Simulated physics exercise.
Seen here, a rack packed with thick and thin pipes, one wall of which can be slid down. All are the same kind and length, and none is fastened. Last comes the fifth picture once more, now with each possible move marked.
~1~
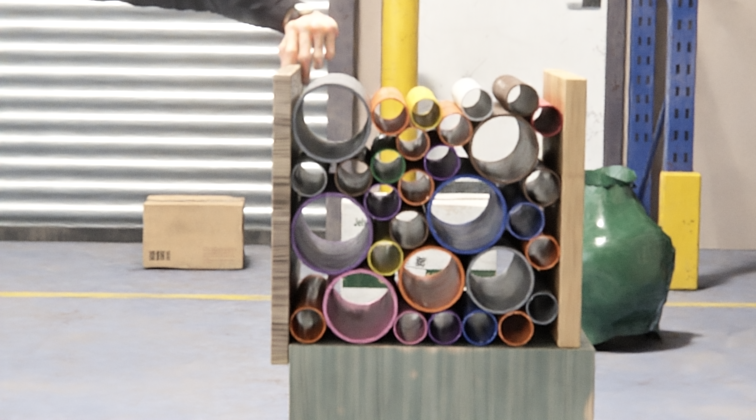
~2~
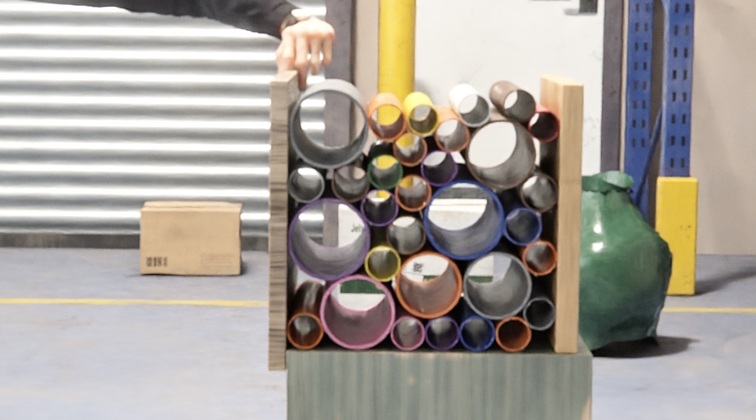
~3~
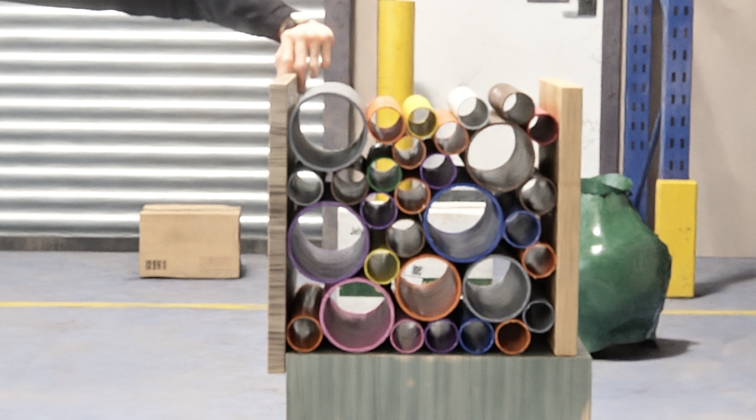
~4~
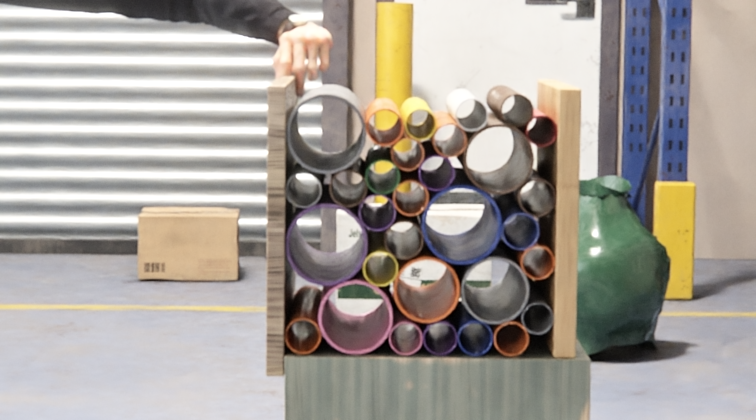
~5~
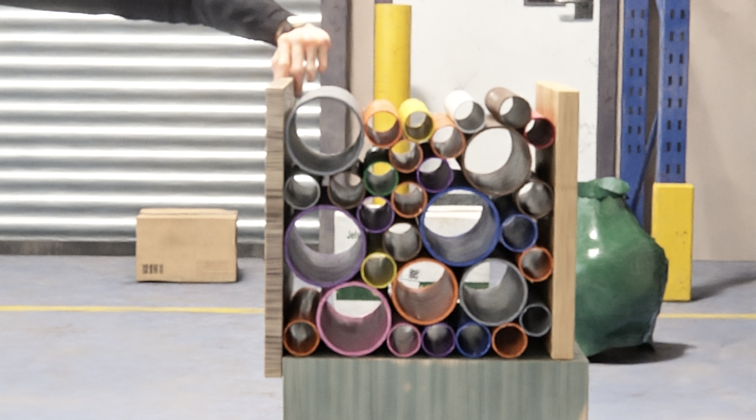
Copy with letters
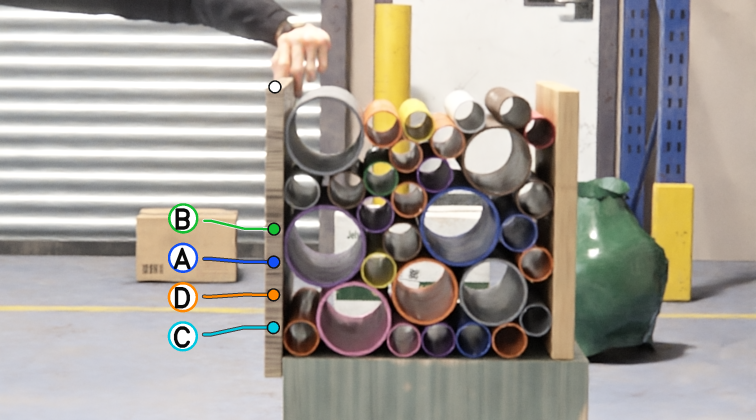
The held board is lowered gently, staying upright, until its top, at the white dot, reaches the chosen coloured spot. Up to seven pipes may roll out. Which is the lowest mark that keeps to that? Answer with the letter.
Slide it to D.
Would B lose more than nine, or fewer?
At B, fewer than nine.
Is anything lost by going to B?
Yes, at B.
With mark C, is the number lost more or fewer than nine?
At C, more than nine.
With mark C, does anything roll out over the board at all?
At C: Yes.
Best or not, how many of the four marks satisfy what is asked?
Three of the four.
On the marked copy, A at (274, 262); B at (274, 229); C at (274, 328); D at (274, 295); the white dot at (275, 87).
With D. Early on, top of the board (284, 174).
Further on, top of the board (283, 272).
At the end, top of the board (283, 294), two out over the board.
As for the rest, A two out over the board; B two out over the board; C more than seven out over the board.
